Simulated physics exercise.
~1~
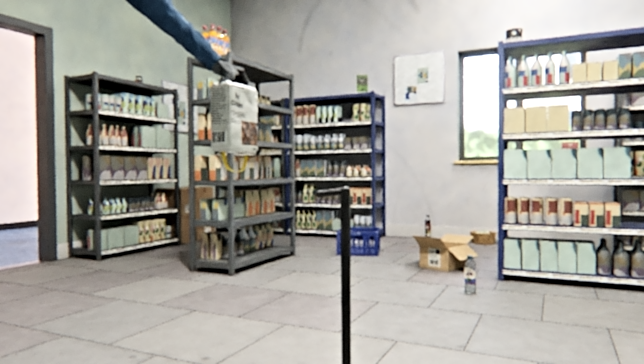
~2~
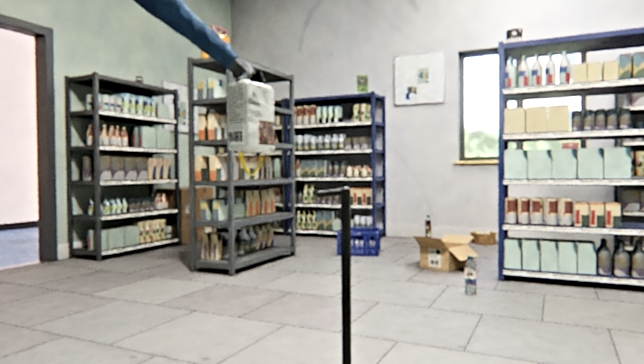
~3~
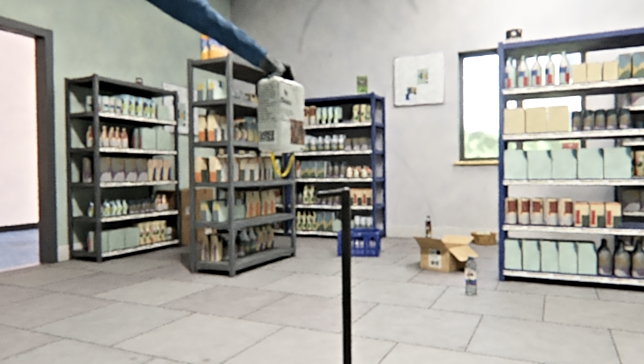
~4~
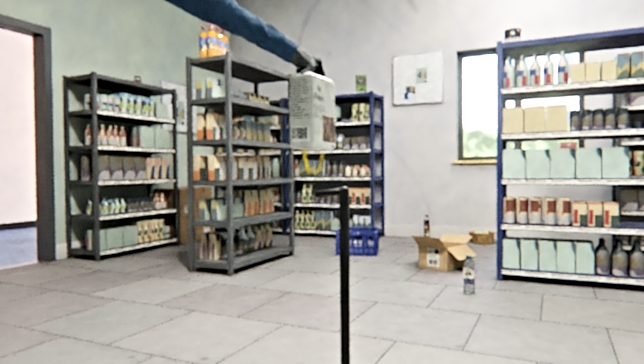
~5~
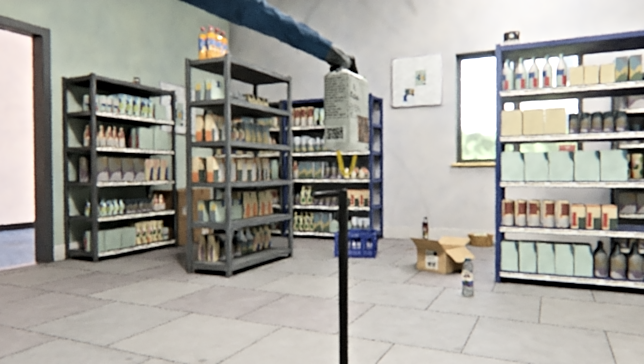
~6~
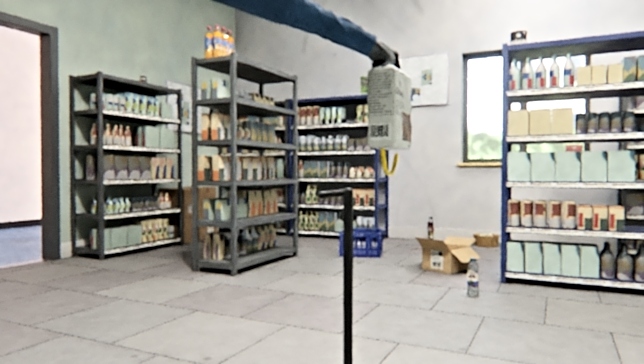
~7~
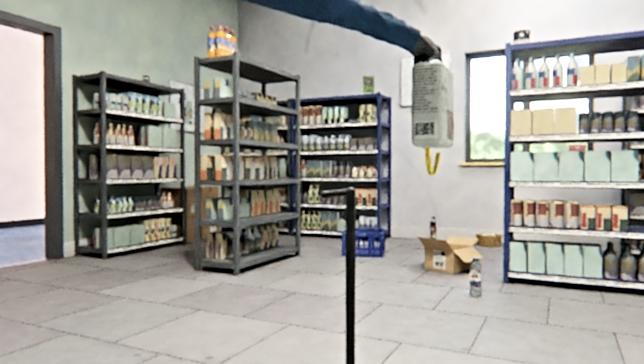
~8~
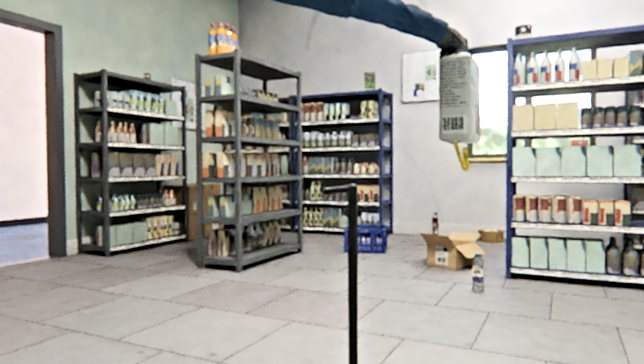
A storeroom with a grey tiled floor is seen from a slightly swaying, hand-held view. Dark and blue shelving units hold rows of bottles and boxes, with a blue crate and an open cardboard box on the floor, a window at the right, and a slim black post in the foreground. A blue-sleeved arm reaches in from the upper left, holding a whitish sack upright with a yellowish loop hanging beneath. It carries the sack steadily rightward, nearing the post, then passing above it. The sack continues past without snagging and ends in front of the window, its loop still hanging free.
